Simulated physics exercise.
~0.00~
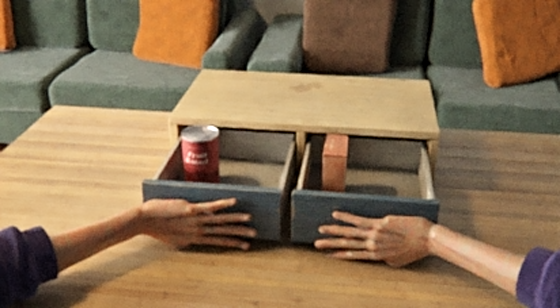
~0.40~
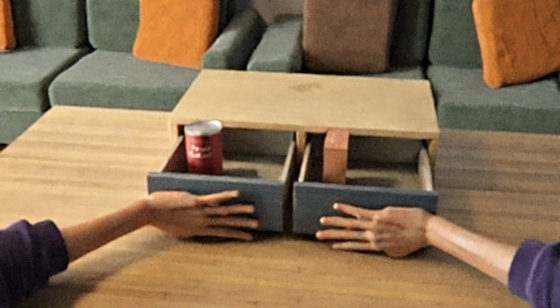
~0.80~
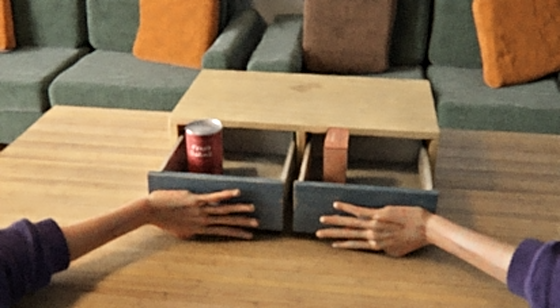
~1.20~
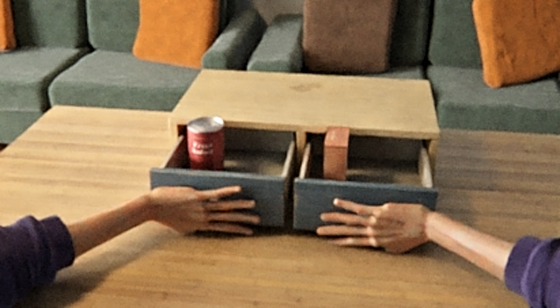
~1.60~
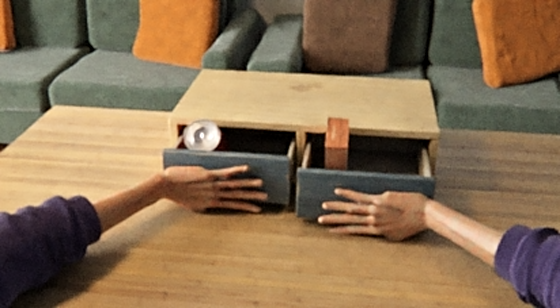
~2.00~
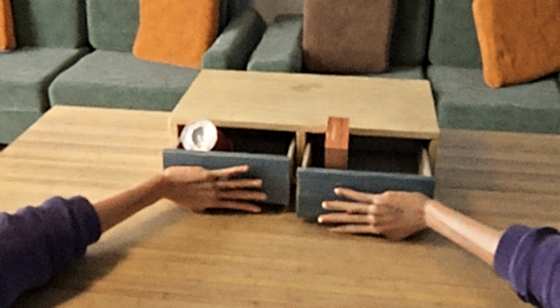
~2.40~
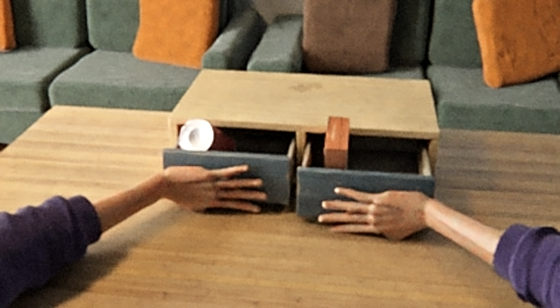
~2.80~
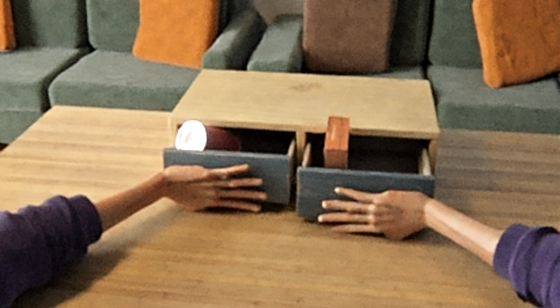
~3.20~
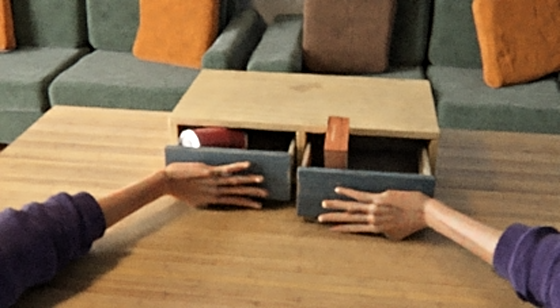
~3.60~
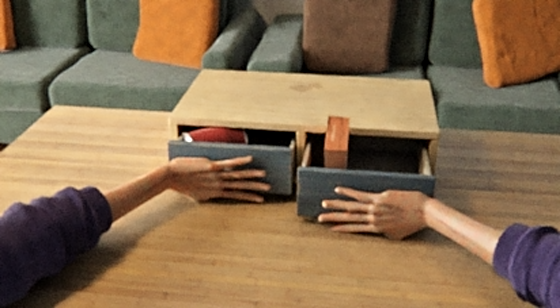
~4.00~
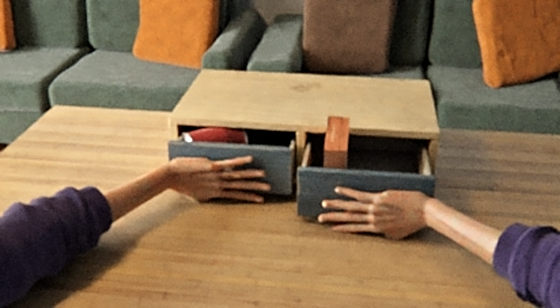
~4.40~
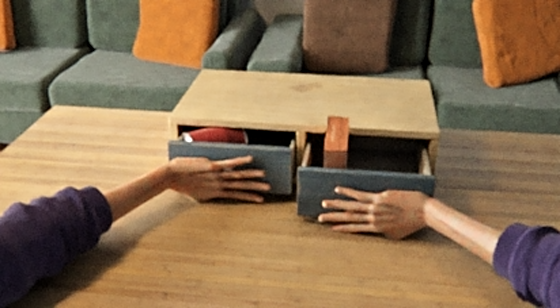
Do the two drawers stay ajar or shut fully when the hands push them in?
Both drawers stay ajar. The left one stops with the red tin on its side inside, and the right one stops with the orange packet leaning.
